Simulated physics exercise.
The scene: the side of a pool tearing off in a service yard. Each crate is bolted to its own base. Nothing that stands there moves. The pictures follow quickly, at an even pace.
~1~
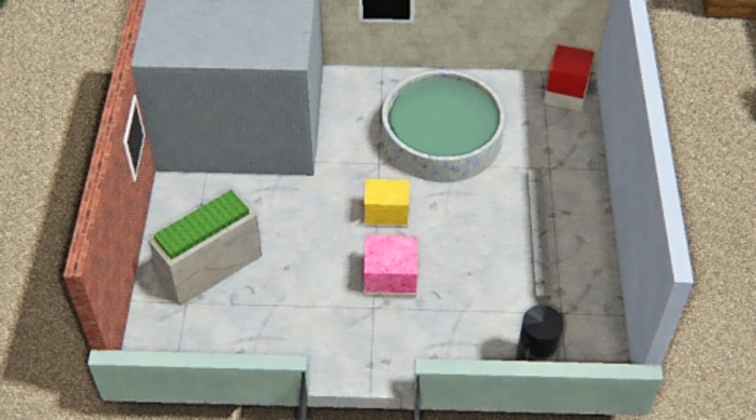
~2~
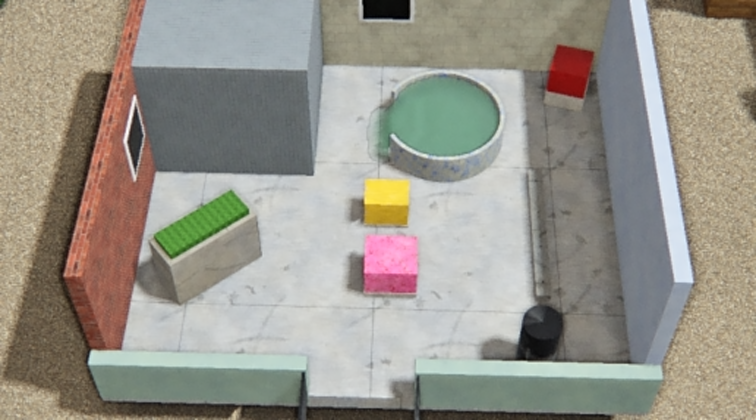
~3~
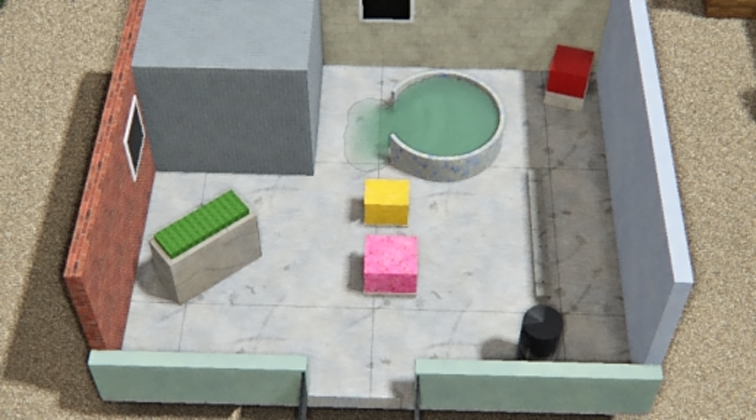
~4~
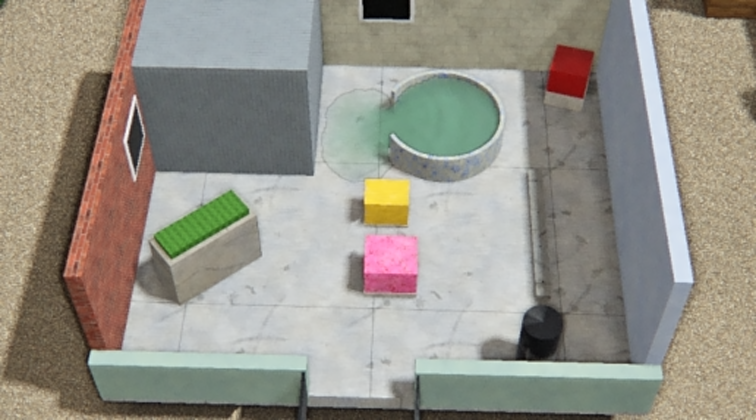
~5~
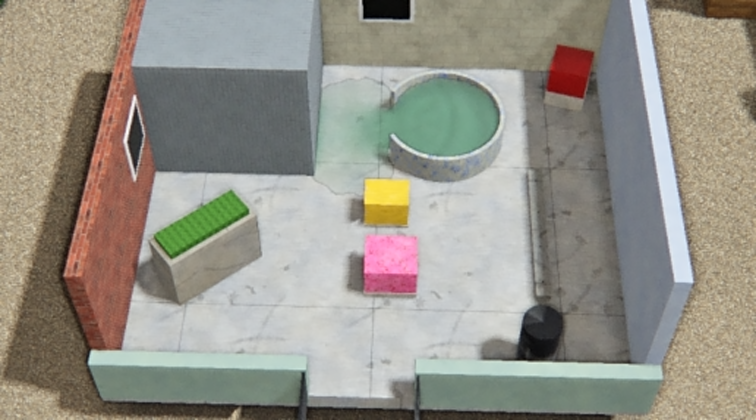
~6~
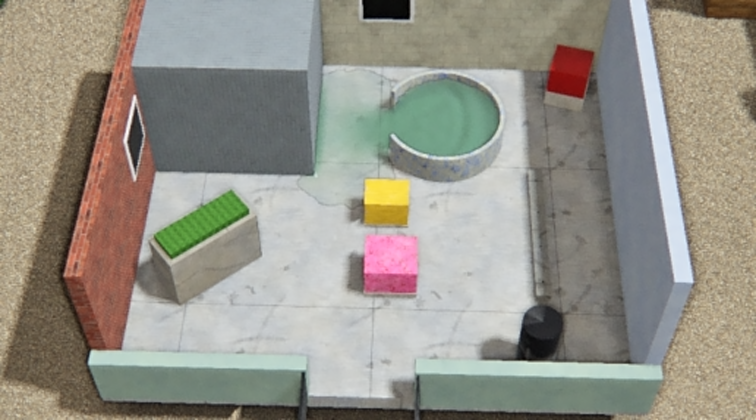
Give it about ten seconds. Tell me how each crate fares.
One by one: The pink crate keeps dry; the yellow crate is soaked; the red crate keeps dry.
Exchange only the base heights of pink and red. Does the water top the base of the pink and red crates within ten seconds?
One by one: The pink crate remains dry, the red crate is topped.
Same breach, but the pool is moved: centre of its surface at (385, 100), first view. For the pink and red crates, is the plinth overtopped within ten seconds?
My reading: The pink crate escapes it; the red crate is spared.
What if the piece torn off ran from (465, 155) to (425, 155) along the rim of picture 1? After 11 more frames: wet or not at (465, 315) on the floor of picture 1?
Answer: Flooded.
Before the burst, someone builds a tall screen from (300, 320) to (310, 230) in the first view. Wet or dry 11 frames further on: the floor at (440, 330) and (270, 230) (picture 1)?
As listed: Clear, flooded.
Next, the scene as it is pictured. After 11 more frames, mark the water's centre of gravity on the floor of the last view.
Roughly at (396, 140).
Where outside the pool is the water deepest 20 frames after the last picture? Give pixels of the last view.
Around (327, 110).
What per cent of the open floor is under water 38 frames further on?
About 55 per cent.
A moment on, water covers 10 % of the floor; the pink crate not reached, the yellow crate water round its plinth, the red crate not reached.
Next, water covers 20 % of the floor; the pink crate water round its plinth, the yellow crate water round its plinth, the red crate not reached.
Then, water covers 40 % of the floor; the pink crate water round its plinth, the yellow crate water round its plinth, the red crate water round its plinth.
Later, water covers 55 % of the floor; the pink crate water round its plinth, the yellow crate water round its plinth, the red crate water round its plinth.
In the end, water covers 85 % of the floor; the pink crate stayed above the water, the yellow crate was topped, the red crate stayed above the water.
